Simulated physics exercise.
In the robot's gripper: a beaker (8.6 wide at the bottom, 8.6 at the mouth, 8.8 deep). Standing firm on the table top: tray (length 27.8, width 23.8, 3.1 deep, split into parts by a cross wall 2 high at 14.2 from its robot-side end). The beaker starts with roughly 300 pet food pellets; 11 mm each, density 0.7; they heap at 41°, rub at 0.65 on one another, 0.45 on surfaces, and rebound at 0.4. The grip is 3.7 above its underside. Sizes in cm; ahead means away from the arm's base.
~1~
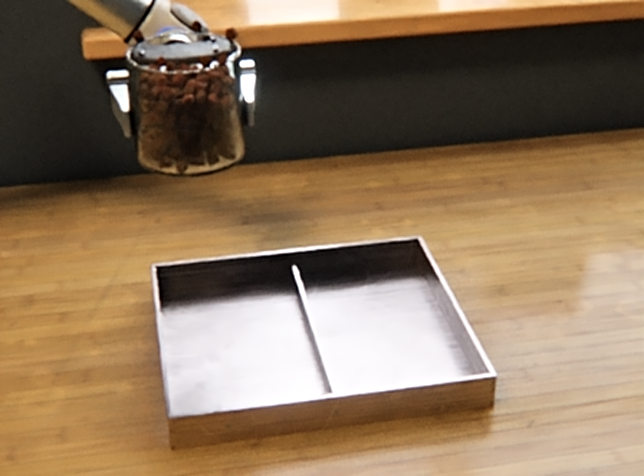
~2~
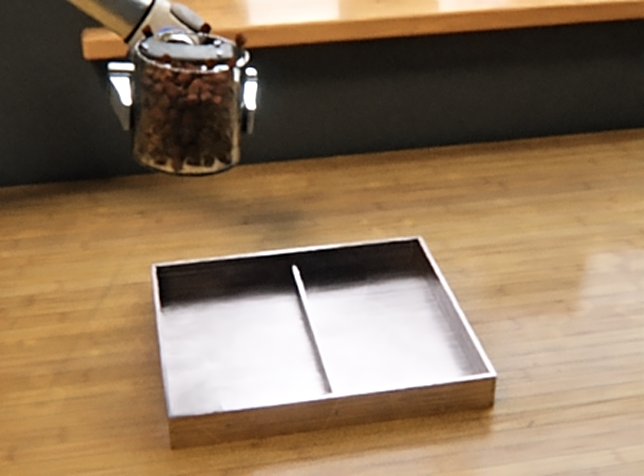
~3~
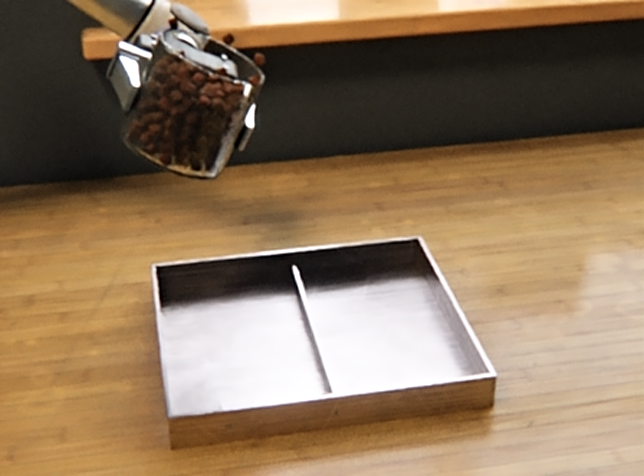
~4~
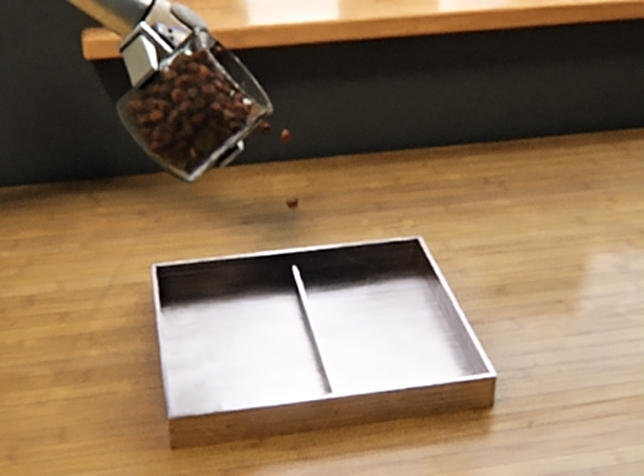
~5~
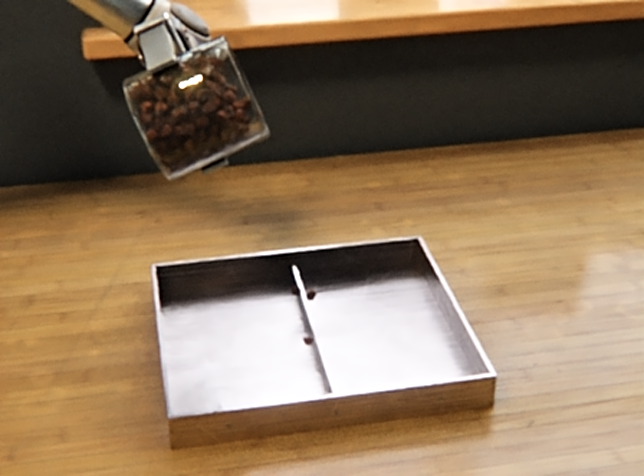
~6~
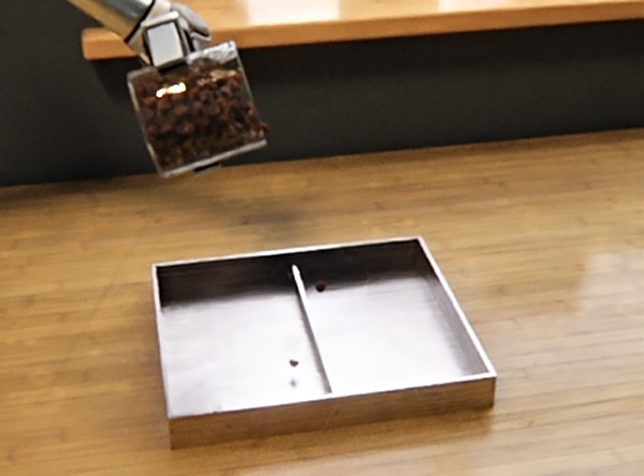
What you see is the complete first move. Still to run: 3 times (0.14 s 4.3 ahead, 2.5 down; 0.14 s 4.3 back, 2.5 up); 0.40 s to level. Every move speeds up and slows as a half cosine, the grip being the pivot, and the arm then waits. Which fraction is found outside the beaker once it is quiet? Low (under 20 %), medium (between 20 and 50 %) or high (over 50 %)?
Answer: Medium; between 20 and 50 % of the pet food pellets finish outside the beaker.
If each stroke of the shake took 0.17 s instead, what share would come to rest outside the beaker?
In that case some 20 per cent.
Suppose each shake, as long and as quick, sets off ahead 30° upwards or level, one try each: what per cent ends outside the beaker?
About 75 and 55 per cent.
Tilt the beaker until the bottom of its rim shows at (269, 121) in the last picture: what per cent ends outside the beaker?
Some 10 per cent.
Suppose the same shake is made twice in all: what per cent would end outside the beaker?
Then about 25 per cent.
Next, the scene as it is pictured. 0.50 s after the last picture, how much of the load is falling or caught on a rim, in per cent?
Roughly 6 per cent.
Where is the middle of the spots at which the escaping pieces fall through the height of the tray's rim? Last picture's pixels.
Around (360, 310).
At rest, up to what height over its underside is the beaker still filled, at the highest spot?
Roughly 8.0 cm.
Then, 0.50 s later, tilted 76° forward, highest piece 26 above the table; 238 in the beaker, 36 in the far-side part, 10 in the robot-side part, 17 in flight or on a rim.
Then, 0.99 s later, tilted 52° forward, highest piece 27 above the table; 214 in the beaker, 68 in the far-side part, 17 in the robot-side part, 2 on the table or floor.
Then, 1.44 s later, level, highest piece 29 above the table; 214 in the beaker, 68 in the far-side part, 17 in the robot-side part, 2 on the table or floor.
Then, 2.49 s later, level, highest piece 29 above the table; 214 in the beaker, 68 in the far-side part, 17 in the robot-side part, 2 on the table or floor.
At rest, 214 in the beaker, 68 in the far-side part, 17 in the robot-side part, 2 on the table or floor. That is 29 % outside the beaker.
